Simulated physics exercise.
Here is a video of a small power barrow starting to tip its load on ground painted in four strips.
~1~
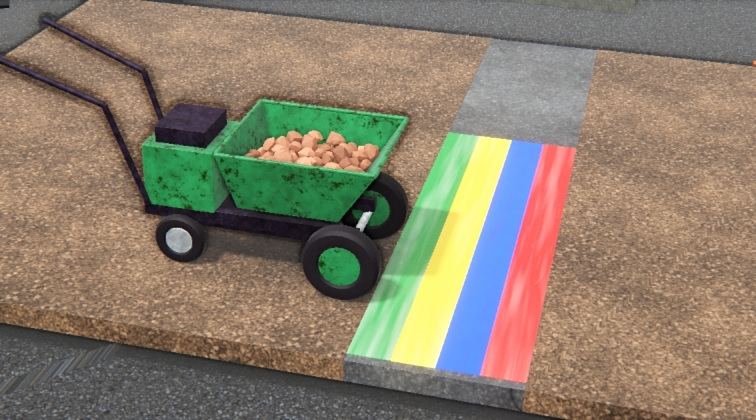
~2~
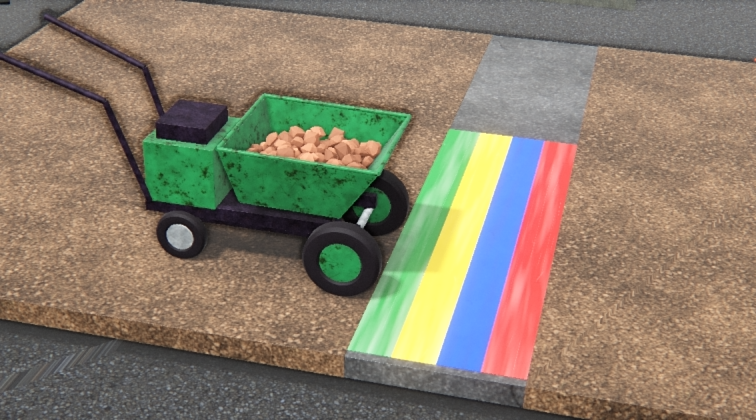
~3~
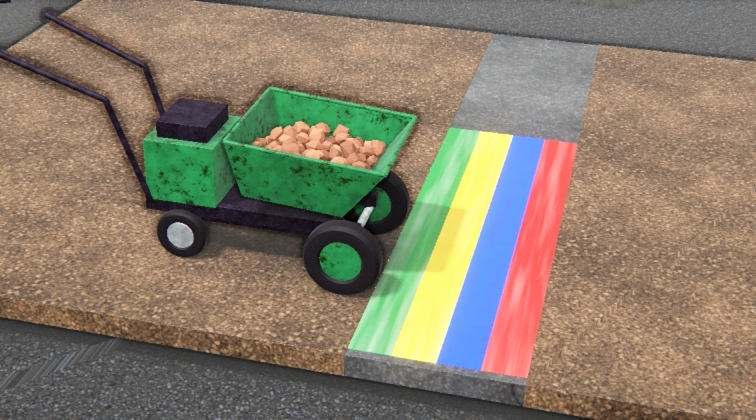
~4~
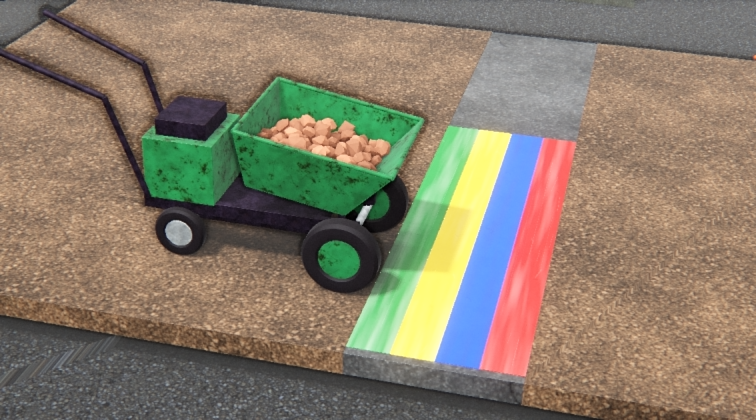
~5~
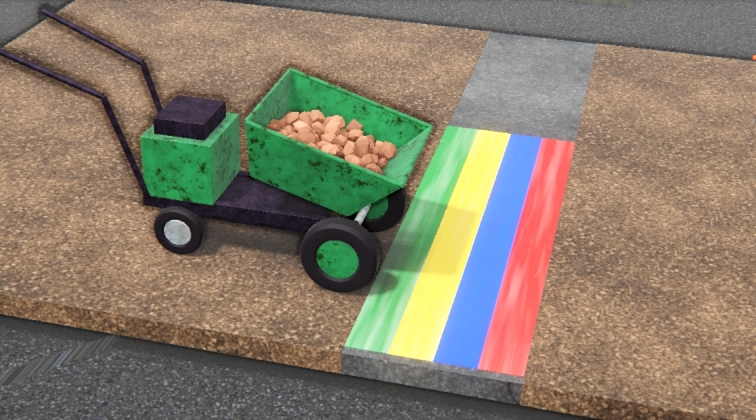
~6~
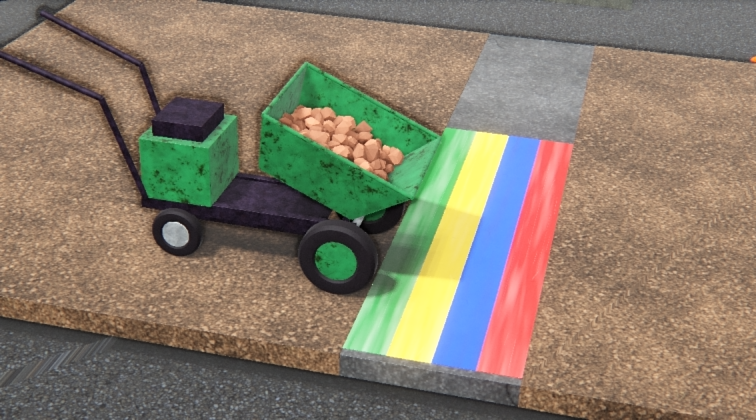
We see a green power barrow with black handles, loaded with lumps of rubble, beside ground painted in green, yellow, blue and red strips. Its skip starts level, then gradually tilts forward to the right while the wheels stay put.
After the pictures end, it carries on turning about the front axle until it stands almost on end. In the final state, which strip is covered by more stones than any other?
The blue strip is.
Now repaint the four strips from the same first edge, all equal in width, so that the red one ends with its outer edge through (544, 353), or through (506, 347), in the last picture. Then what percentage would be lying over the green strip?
0 and 0 in a hundred.
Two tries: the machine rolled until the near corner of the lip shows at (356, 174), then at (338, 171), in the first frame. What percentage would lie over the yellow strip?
20 % and 30 %.
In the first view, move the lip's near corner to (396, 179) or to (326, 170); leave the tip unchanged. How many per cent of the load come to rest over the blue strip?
20 % then 20 %.
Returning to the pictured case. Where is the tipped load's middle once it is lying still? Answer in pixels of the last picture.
I'd mark it at roughly (497, 280).
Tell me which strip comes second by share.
Just behind the leader sits the red one.
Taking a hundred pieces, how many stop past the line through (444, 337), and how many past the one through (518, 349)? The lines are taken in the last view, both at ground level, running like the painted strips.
Estimate: 70 % and 20 %, respectively.
Just after the last frame, skip tipped steeply; every one in the skip.
A moment on, skip tipped right over; the larger part in the skip; just a few over the yellow strip; roughly a quarter over the blue strip; about a tenth over the red strip.
Further on, skip tipped right over; roughly a quarter in the skip; just a few over the yellow strip; roughly a third over the blue strip; roughly a quarter over the red strip; about a tenth off the paint.
When it is over, skip tipped right over; roughly a quarter in the skip; not one over the green strip; about a tenth over the yellow strip; roughly a third over the blue strip; roughly a quarter over the red strip; about a tenth off the paint.
